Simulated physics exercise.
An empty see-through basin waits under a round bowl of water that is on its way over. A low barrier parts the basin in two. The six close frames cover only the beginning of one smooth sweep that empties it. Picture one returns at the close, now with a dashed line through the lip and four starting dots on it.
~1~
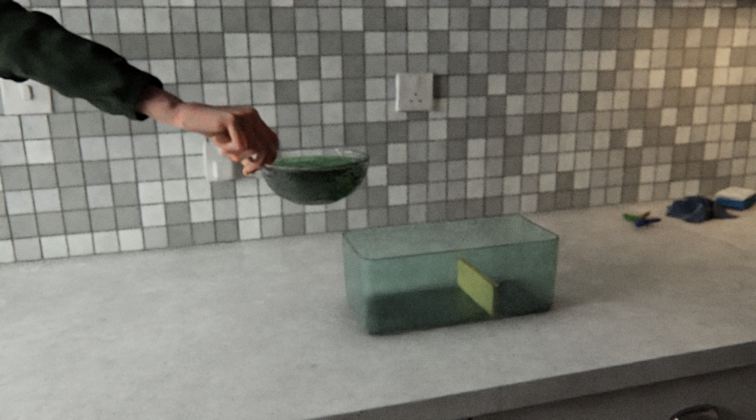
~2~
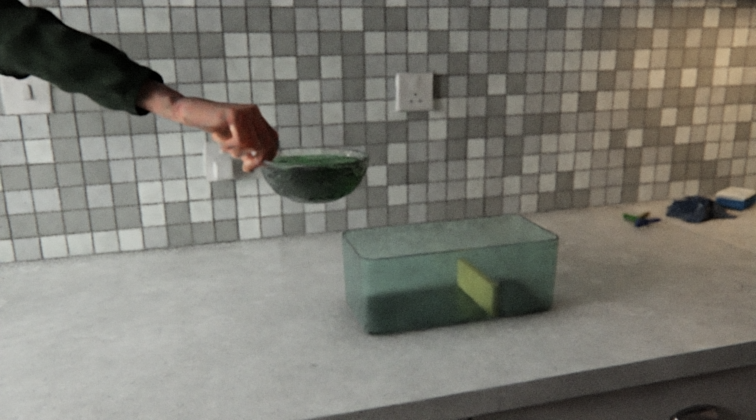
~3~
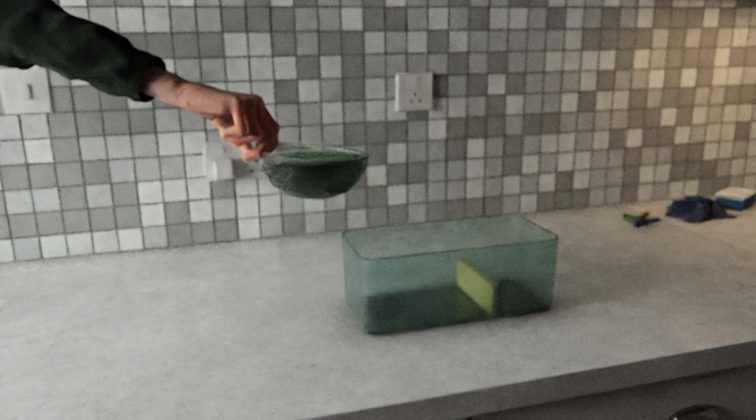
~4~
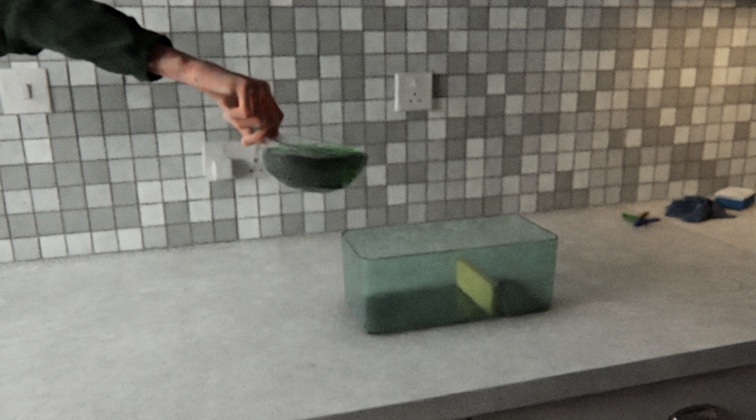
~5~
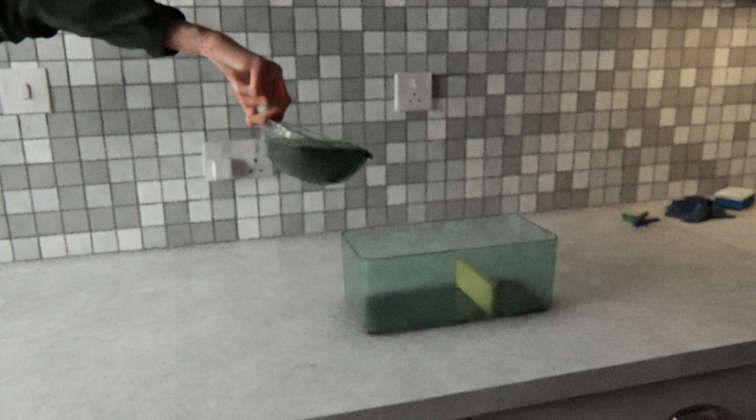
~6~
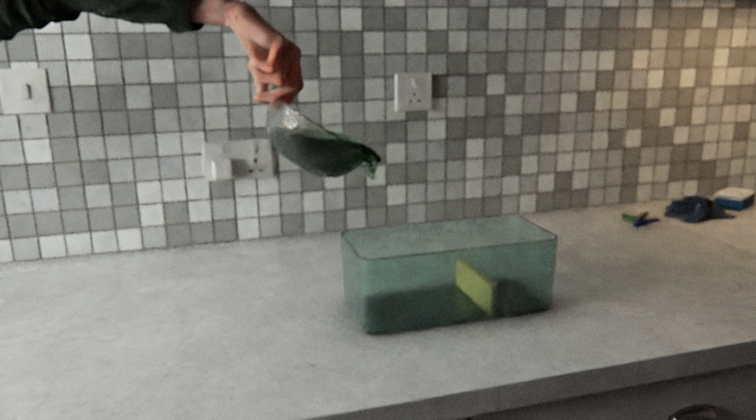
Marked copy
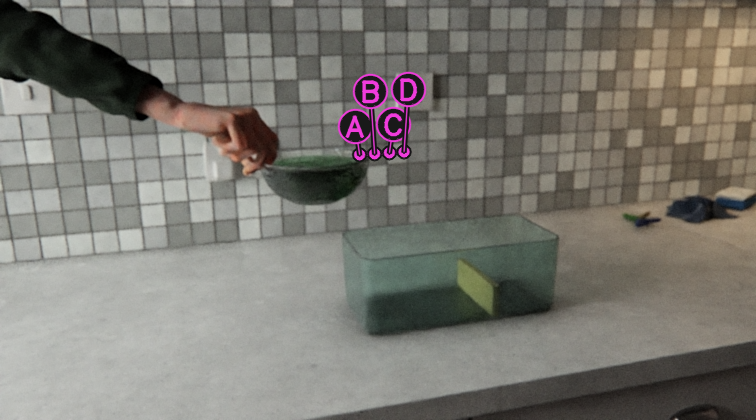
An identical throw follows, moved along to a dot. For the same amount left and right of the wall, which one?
The answer is dot D.
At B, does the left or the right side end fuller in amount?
The left one.
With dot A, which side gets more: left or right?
More ends on the left.
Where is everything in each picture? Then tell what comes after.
Upright, lip at (366, 154); basin from (363, 334) to (551, 307); top of the wall at (477, 271); nothing has left yet, in the first frame.
Upright, lip at (365, 154); nothing has left yet, in the second frame.
Tipped about 6°, lip at (365, 154); nothing has left yet, in the third frame.
Tipped about 13°, lip at (365, 153); nothing has left yet, in the fourth frame.
Tipped about 23°, lip at (364, 154); water is over the lip, down to (364, 154), in the fifth frame.
Tipped about 35°, lip at (364, 154); water is over the lip, down to (370, 175), in the sixth frame.
In magenta, A at (359, 154); B at (374, 153); C at (389, 152); D at (404, 151).
With A, about 87 % ends left of the wall and 9 % right of it; 4 % is lost outside.
With B, about 92 % ends left of the wall and 4 % right of it; 4 % is lost outside.
With C, about 80 % ends left of the wall and 16 % right of it; 4 % is lost outside.
With D, about 51 % ends left of the wall and 44 % right of it; 4 % is lost outside.
